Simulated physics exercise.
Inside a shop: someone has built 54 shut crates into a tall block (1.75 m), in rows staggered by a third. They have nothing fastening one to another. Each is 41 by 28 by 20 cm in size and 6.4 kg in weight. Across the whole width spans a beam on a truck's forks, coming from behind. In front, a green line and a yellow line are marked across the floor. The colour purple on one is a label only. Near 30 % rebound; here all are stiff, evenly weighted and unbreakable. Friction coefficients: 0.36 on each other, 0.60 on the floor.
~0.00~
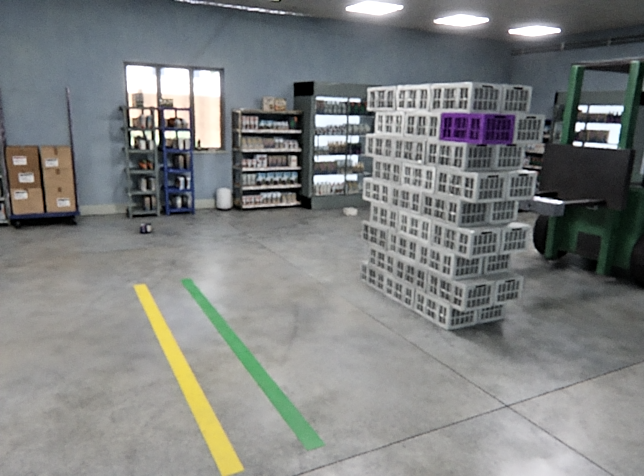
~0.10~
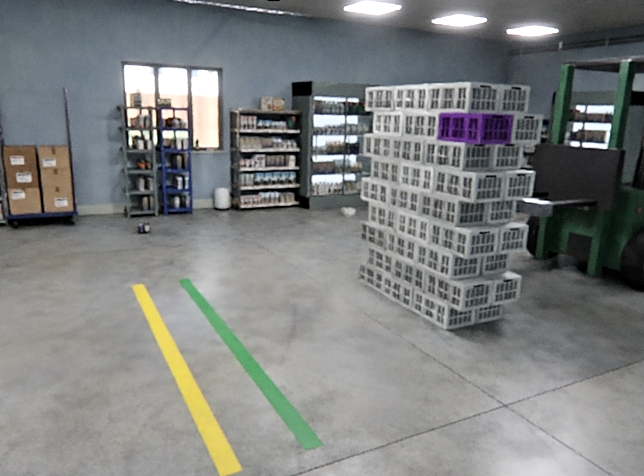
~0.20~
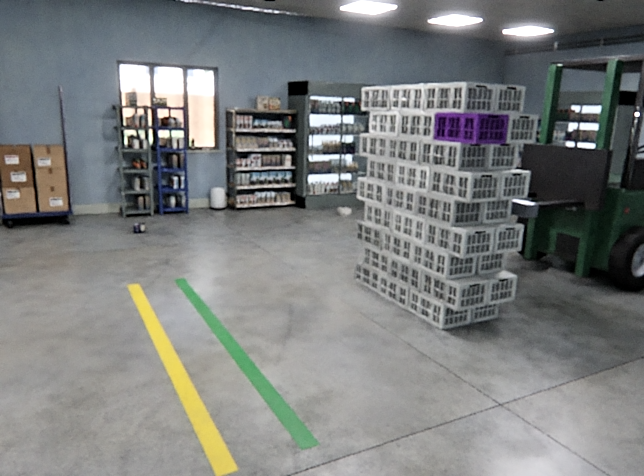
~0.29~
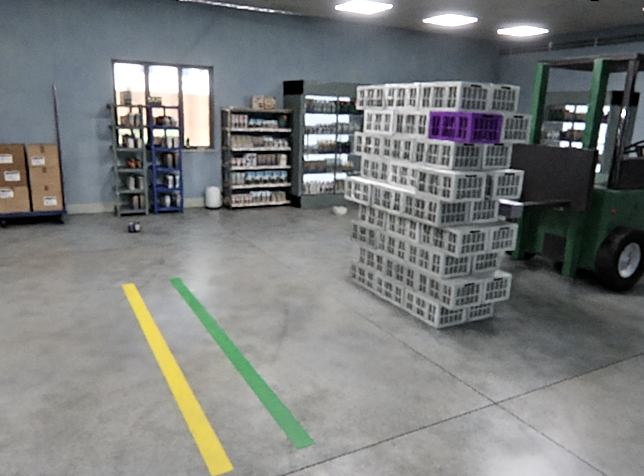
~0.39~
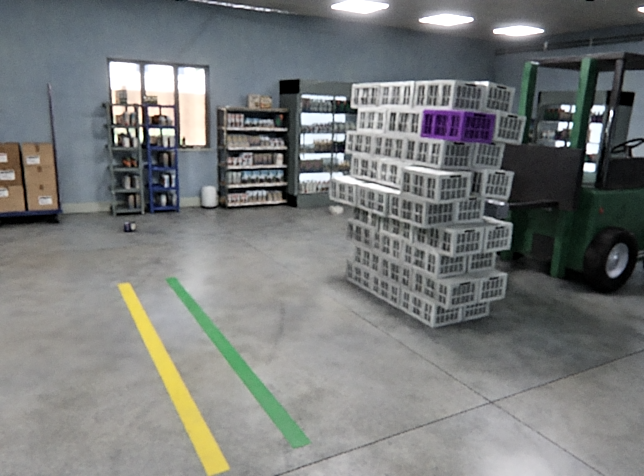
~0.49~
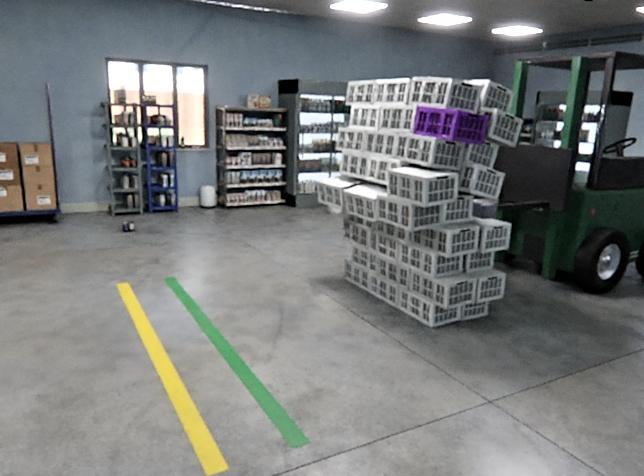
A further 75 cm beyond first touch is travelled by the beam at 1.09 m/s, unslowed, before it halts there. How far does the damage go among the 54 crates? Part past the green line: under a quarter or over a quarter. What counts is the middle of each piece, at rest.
Past the line: Fewer than a quarter of them.
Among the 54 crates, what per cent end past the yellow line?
About 5 percent of them.
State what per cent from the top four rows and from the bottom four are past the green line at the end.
I'd put the top at 20 per cent and the bottom at 0 per cent.
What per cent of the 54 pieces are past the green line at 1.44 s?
5 per cent at that moment.
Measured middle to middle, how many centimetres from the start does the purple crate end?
Purple - some 180 cm.
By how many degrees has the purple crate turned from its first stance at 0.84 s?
Angle at that time, about 40 degrees.
Around 0.84 s, none of the 54 crates past the green line, 41 disturbed; purple crate tipped 39°, 15 cm lower.
Around 1.44 s, 4 of the 54 crates past the green line; purple crate tipped 74°, 1.19 m lower.
Finally (3.8 s), 7 of the 54 crates past the green line; purple crate on its side. That is 13 per cent. Seen by the last camera, middles, purple crate near (341, 357).
